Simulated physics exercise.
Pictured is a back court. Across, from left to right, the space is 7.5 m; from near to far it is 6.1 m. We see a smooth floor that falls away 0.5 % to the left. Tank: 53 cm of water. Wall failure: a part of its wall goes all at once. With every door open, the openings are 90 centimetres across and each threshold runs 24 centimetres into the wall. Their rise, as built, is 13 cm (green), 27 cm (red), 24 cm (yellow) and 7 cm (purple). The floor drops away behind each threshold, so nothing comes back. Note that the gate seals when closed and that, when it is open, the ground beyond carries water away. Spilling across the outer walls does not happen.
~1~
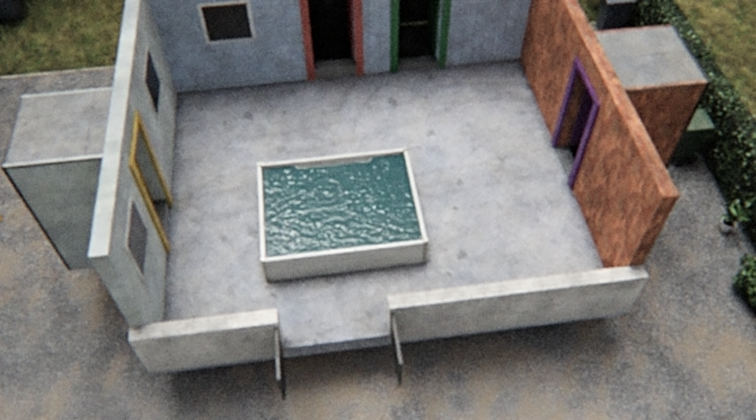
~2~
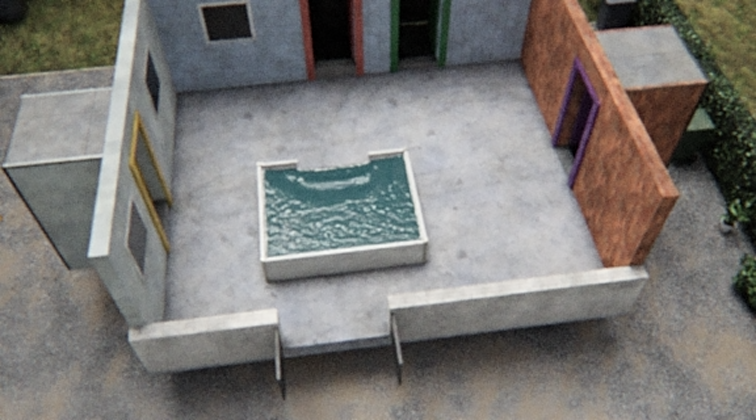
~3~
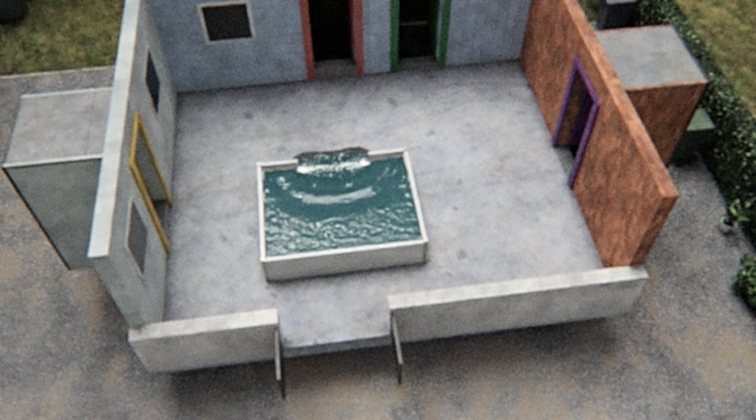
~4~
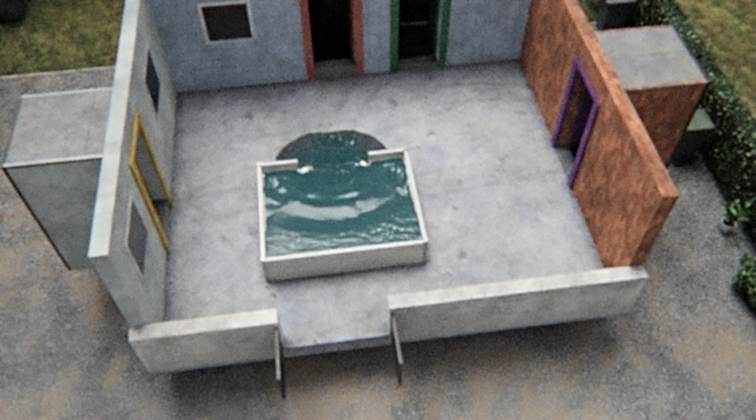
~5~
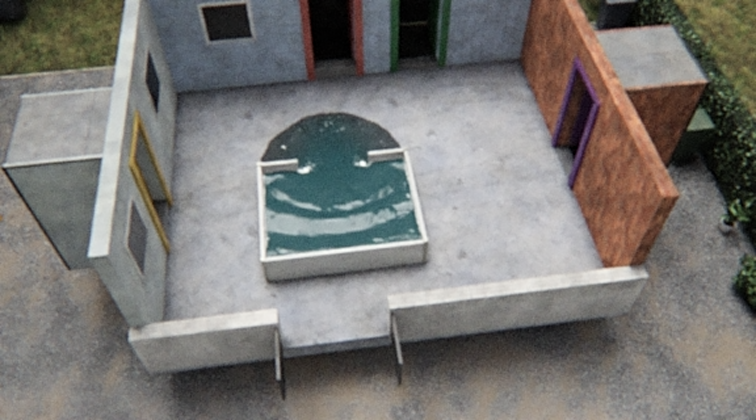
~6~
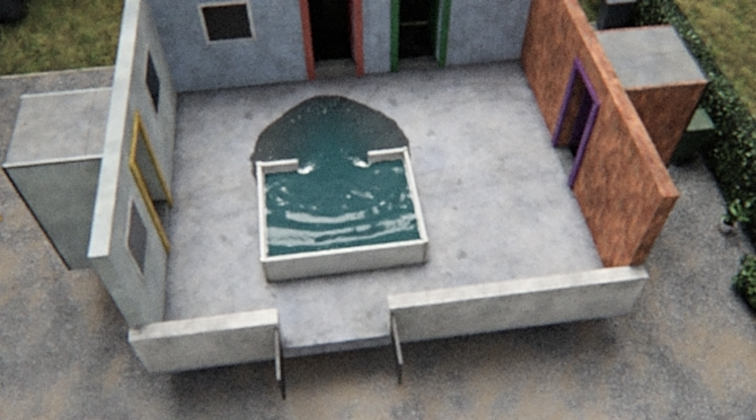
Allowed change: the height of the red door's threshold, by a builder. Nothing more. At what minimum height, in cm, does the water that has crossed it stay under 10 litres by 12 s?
From about 24 cm.
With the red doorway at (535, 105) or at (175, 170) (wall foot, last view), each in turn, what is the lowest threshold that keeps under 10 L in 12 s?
Around 10.0 and 6.5 cm respectively.
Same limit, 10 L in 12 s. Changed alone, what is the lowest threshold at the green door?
Green door, minimum about 11.0 cm.
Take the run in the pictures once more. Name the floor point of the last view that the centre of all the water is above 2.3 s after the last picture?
The centre of all the water is around (330, 164).
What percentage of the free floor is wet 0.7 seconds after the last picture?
Roughly 20 percent.
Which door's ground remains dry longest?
The purple one comes last.
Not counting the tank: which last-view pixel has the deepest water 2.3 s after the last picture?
(178, 97).
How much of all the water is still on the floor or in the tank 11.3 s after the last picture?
Some 96 %.
Then, 0.7 s after the last picture water covers 20 % of the floor, deepest (33 cm) near (333, 177); 29 cm at the red door, 0 litres in over its 27 cm threshold.
Then, 2.3 s after the last picture water covers 35 % of the floor, deepest (30 cm) near (178, 97); 25 cm at the red door, 1 litre in over its 27 cm threshold.
Then, 11.3 s after the last picture water covers 95 % of the floor, deepest (10 cm) near (461, 312); 7 cm at the red door, 2 litres in over its 27 cm threshold.
At the red door as built, the water peaked near 29 cm, 1.5 s after the last picture.
Run again over the same 12 s with other heights there, 37 litres in over 20.5 cm, 1 litre over 27.5 cm. The limit of 10 litres is kept from about 24 cm up.
